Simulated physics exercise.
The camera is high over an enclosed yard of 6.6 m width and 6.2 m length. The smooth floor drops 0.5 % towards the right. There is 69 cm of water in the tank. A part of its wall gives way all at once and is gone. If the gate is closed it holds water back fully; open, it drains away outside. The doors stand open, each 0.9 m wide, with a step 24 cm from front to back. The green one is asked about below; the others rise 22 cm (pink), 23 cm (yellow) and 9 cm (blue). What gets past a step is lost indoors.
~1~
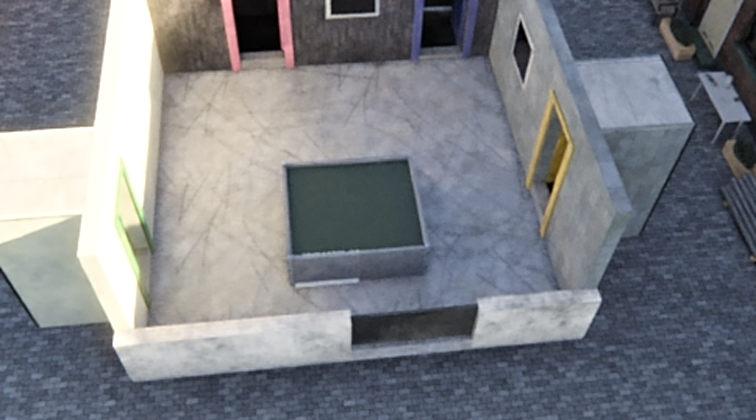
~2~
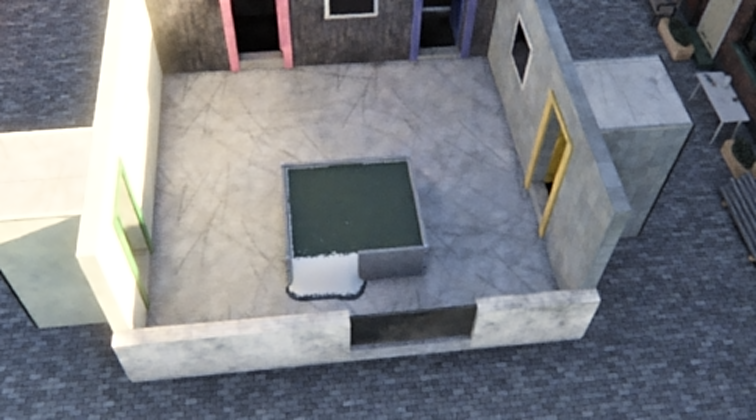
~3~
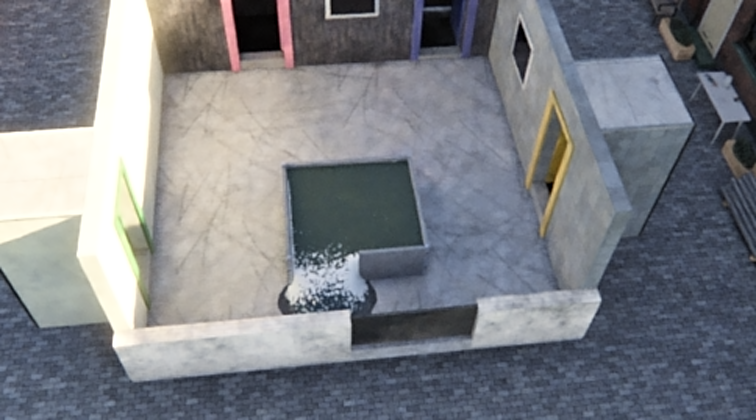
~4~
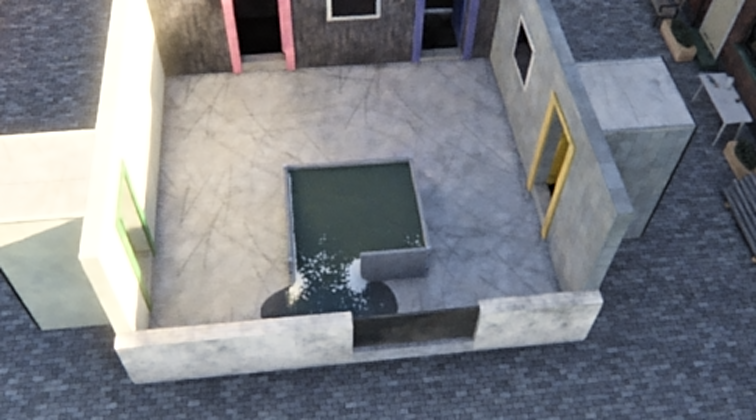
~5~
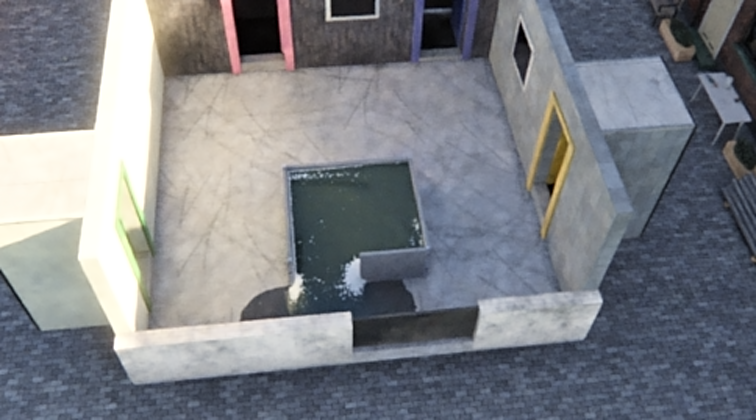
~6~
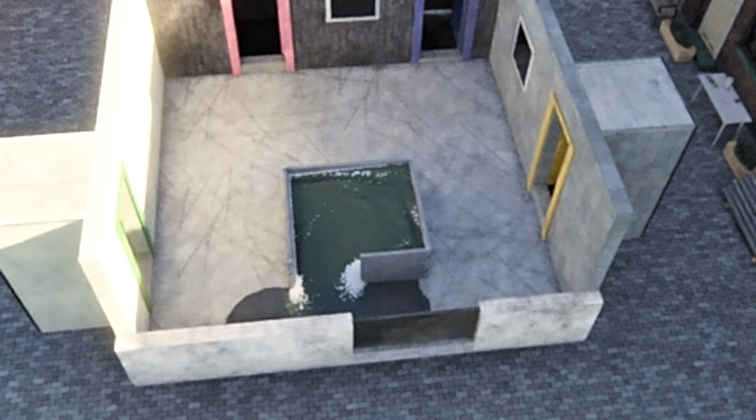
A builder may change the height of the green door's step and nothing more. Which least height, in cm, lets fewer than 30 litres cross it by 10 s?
About 15 cm.
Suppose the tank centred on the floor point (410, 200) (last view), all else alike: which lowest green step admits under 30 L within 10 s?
Then roughly 13.5 cm.
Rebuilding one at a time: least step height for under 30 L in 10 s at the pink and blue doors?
Roughly 6.5 cm at pink and 8.0 cm at blue.
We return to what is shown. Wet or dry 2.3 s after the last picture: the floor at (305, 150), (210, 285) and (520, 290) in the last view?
In turn: Dry, wet, under water.
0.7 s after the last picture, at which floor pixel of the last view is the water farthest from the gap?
Near (542, 321).
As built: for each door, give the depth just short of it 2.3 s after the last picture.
Depths in cm: Pink 0, yellow 12, blue 0, green 21.
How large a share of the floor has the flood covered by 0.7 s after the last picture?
Some 15 per cent of it.
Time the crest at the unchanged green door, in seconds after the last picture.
At about 1.8 s.
Then, 0.7 s after the last picture water covers 15 % of the floor, deepest (52 cm) near (325, 332); it has not reached the green door.
Then, 2.3 s after the last picture water covers 40 % of the floor, deepest (32 cm) near (325, 332); 21 cm at the green door, 4 litres in over its 20 cm step.
Then, 9.3 s after the last picture water covers 100 % of the floor, deepest (14 cm) near (506, 130); 6 cm at the green door, 7 litres in over its 20 cm step.
At the green door as built, the water peaked near 23 cm, 1.7 s after the last picture.
With a step of 12 cm, 58 litres would have come in within the 10 s; with 16.5 cm, 20 litres. So under 30 litres takes about 15 cm.
